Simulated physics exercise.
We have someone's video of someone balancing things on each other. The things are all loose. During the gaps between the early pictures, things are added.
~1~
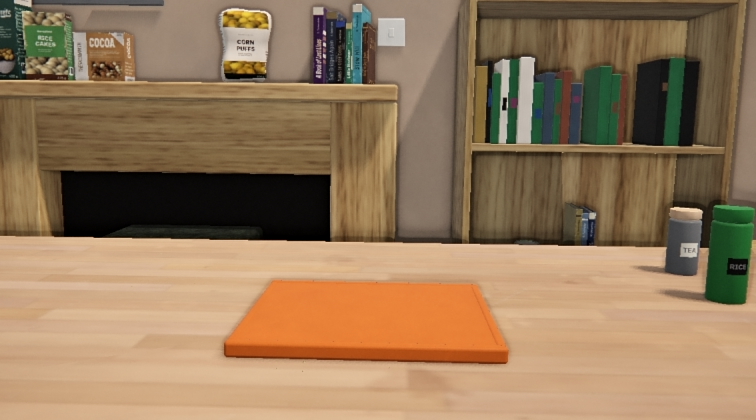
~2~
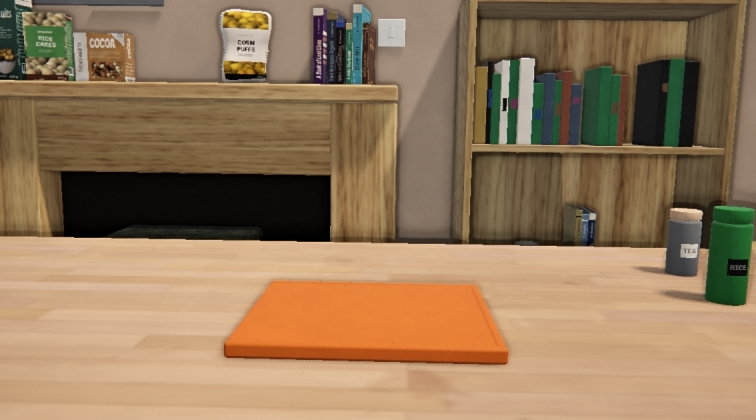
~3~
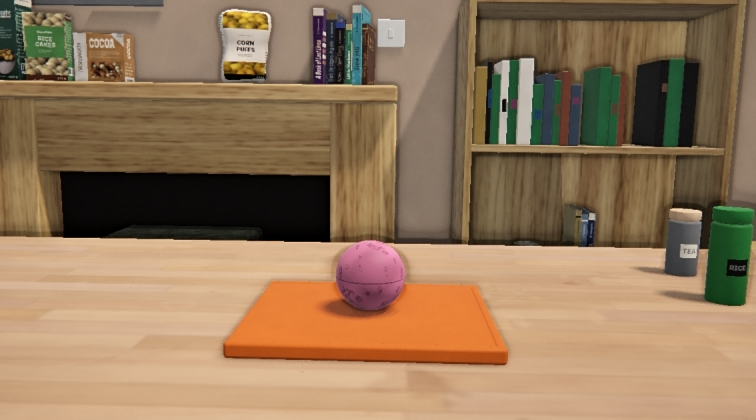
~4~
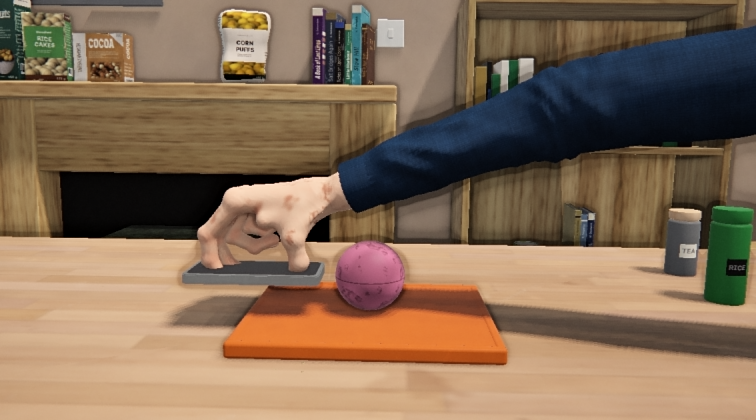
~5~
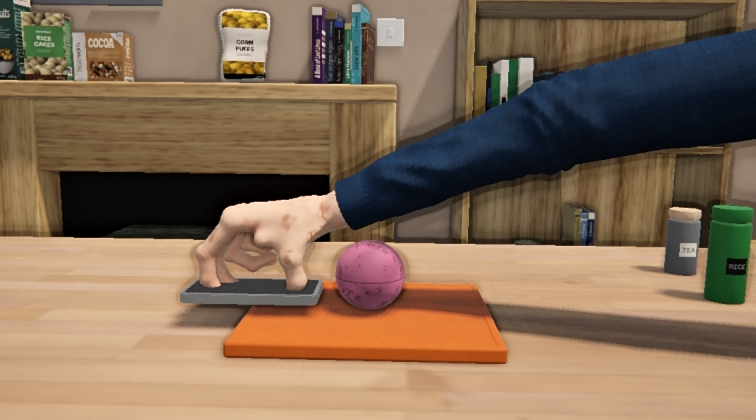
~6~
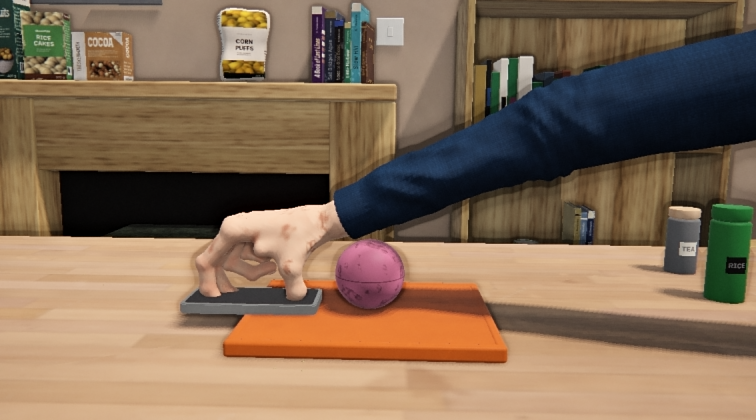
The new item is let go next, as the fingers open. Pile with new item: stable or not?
The pile bears the load.
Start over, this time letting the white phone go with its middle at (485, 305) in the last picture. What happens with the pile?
The pile then stays upright.
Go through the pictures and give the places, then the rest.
In the first frame, the last thing is not in view yet; green shaker (729, 254).
In the second frame, the last thing is not in view yet; grey shaker (684, 242).
In the third frame, the last thing is not in view yet; green shaker (729, 255).
The fourth frame shows still above its spot; white phone (257, 272); grey shaker (683, 242).
The fifth frame shows still above its spot; white phone (254, 290); green shaker (728, 254).
The sixth frame shows in place under the hand; white phone (254, 300); grey shaker (682, 240).
Then, 0.90 s past the last view, nothing moves.
Then, 2.00 s past the last view, white phone resting near (254, 301).
Finally, all 5 still in place. Final places as the last picture's camera would see them, white phone near (254, 301). The pile holds.
